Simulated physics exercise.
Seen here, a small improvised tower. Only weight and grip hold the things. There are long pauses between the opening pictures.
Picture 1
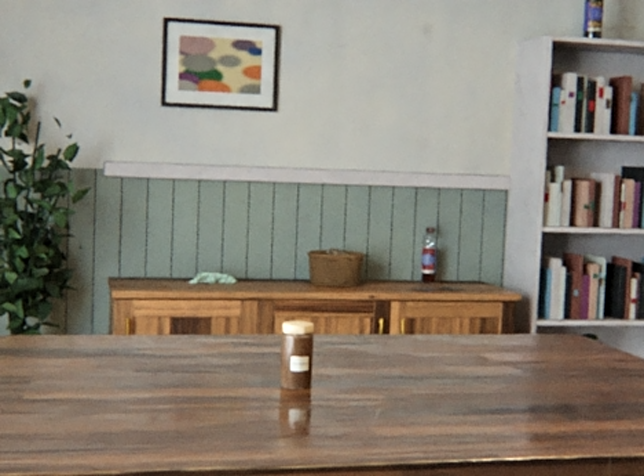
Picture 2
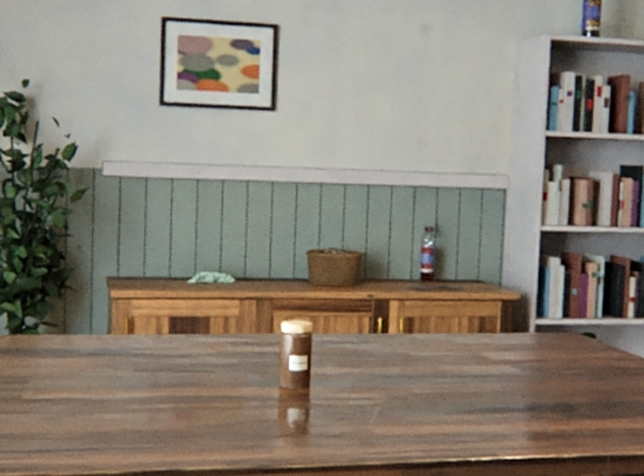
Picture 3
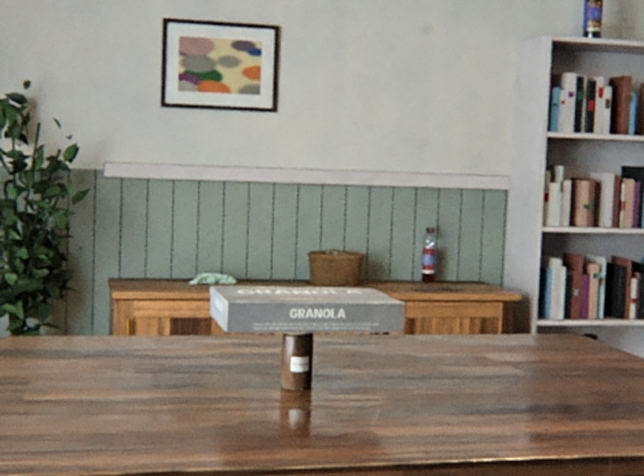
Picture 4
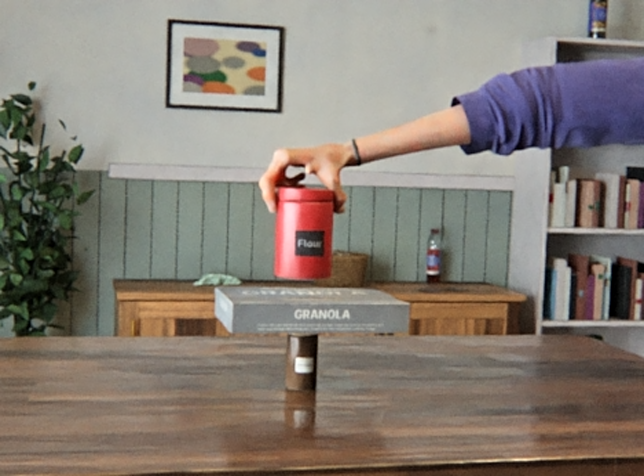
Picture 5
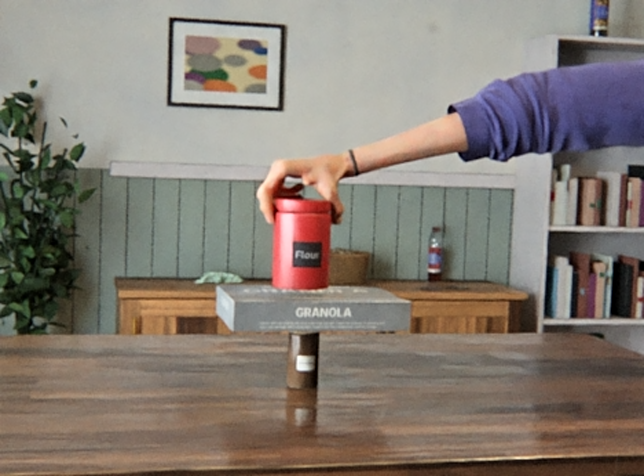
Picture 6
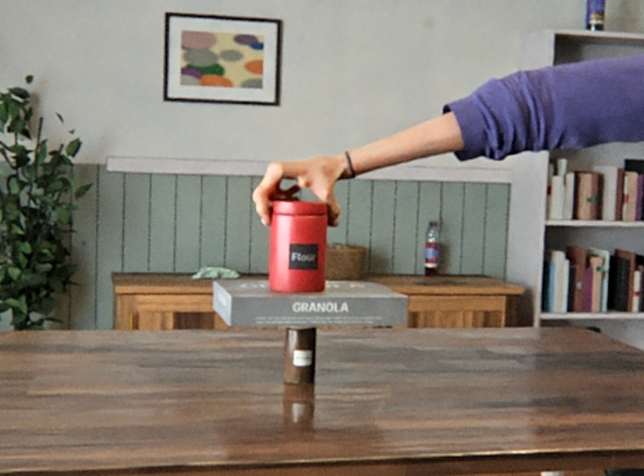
A hand lowers a red flour jar onto a granola box atop a brown shaker.
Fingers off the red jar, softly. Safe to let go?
Outcome: The stack stays up.
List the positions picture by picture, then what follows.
In the first frame, the last thing is not in view yet; brown shaker (297, 355).
In the second frame, the last thing is not in view yet; brown shaker (296, 354).
In the third frame, the last thing is not in view yet; brown shaker (297, 355).
The fourth frame shows still above its spot; red jar (304, 232); brown shaker (302, 356).
The fifth frame shows still above its spot; red jar (302, 244); brown shaker (303, 354).
The sixth frame shows set down, still held; red jar (298, 245); brown shaker (301, 349).
Then, 0.50 s on from there, no change.
Then, 1.30 s on from there, red jar resting near (298, 246).
In the end, all 3 unmoved. At the end, from the last picture's camera, red jar near (298, 246). The stack keeps its balance.
